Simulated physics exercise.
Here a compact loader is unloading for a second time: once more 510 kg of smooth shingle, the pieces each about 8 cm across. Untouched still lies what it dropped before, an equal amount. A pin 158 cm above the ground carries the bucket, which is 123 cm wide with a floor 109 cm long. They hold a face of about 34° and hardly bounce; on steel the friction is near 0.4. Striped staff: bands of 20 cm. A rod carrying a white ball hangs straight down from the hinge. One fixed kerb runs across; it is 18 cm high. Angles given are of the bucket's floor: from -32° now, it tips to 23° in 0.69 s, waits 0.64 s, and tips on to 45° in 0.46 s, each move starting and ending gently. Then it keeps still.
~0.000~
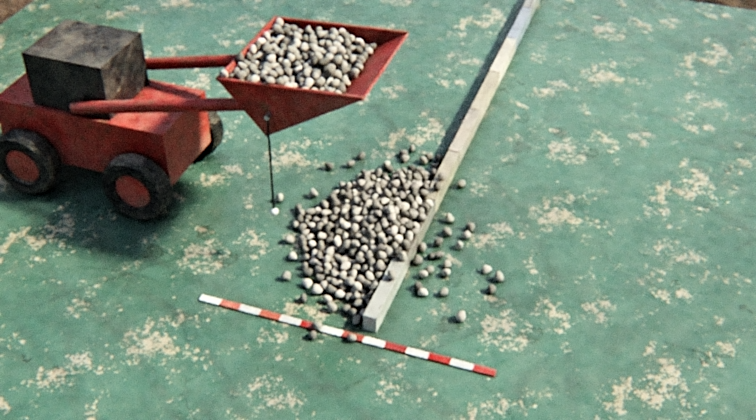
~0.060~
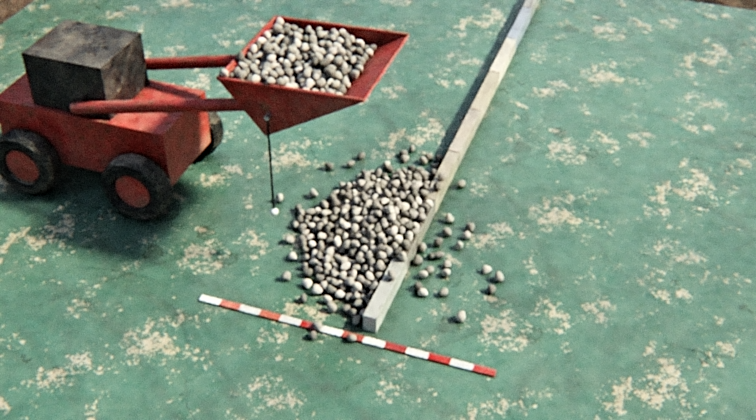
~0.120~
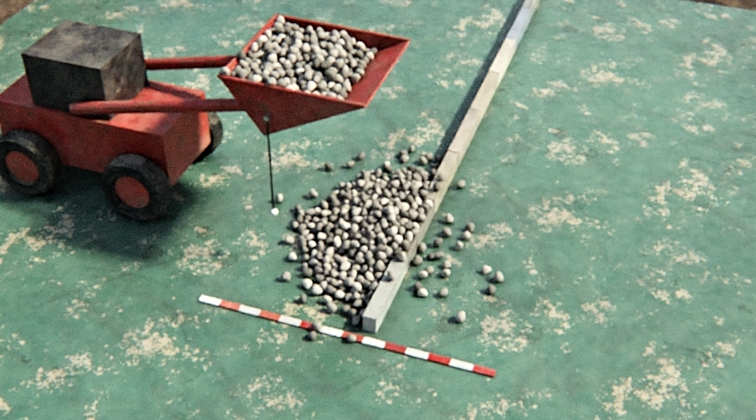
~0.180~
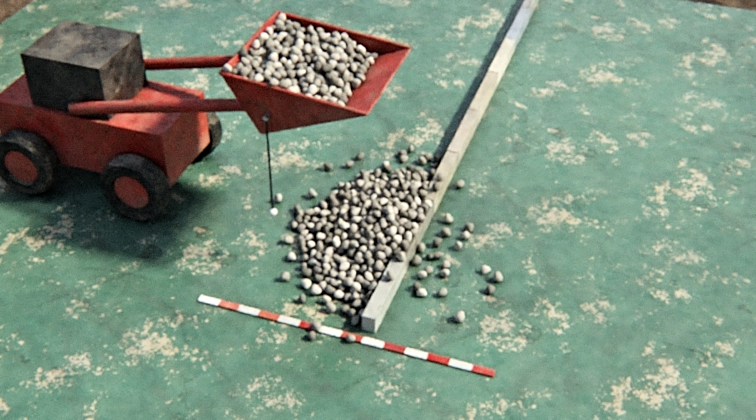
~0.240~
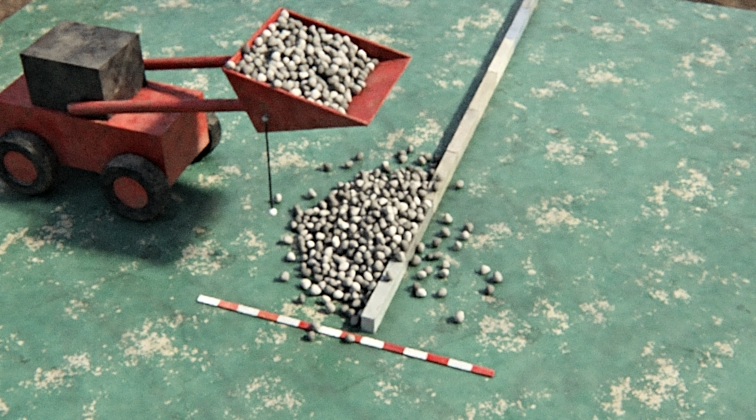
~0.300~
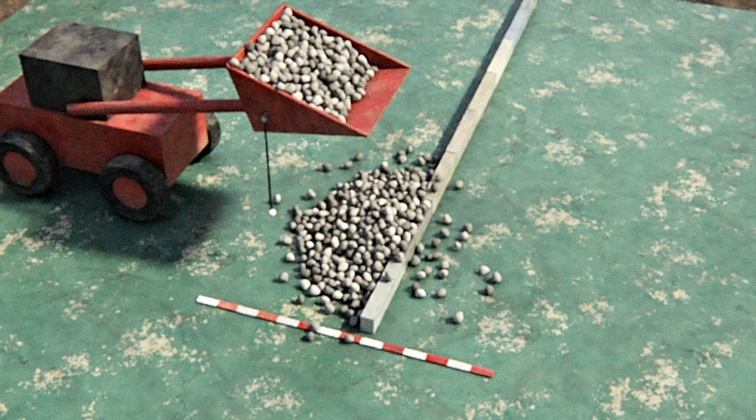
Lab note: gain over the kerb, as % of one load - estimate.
Gain: About 64 %.
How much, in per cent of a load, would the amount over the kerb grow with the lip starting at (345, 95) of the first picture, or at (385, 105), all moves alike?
45 % and 85 %.
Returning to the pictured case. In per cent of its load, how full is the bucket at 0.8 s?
That works out to about 100 %.
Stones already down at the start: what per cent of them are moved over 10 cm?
5 %.
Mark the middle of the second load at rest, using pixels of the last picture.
The middle lies near (435, 237) in the last picture.
After 0.5 s the floor is at 15°; in per cent of one load, 100 in the bucket, 96 on this side of the kerb, 4 over the kerb; the foremost stones are at (470, 269).
After 0.8 s the floor is at 23°; in per cent of one load, 98 in the bucket, 98 on this side of the kerb, 4 over the kerb; the foremost stones are at (470, 269).
After 2.2 s the floor is at 45°; in per cent of one load, 0 in the bucket, 136 on this side of the kerb, 64 over the kerb; the foremost stones are at (596, 263).
After 5.0 s the floor is at 45°; in per cent of one load, 0 in the bucket, 133 on this side of the kerb, 67 over the kerb; the foremost stones are at (613, 287). Net gain over the kerb, 64.
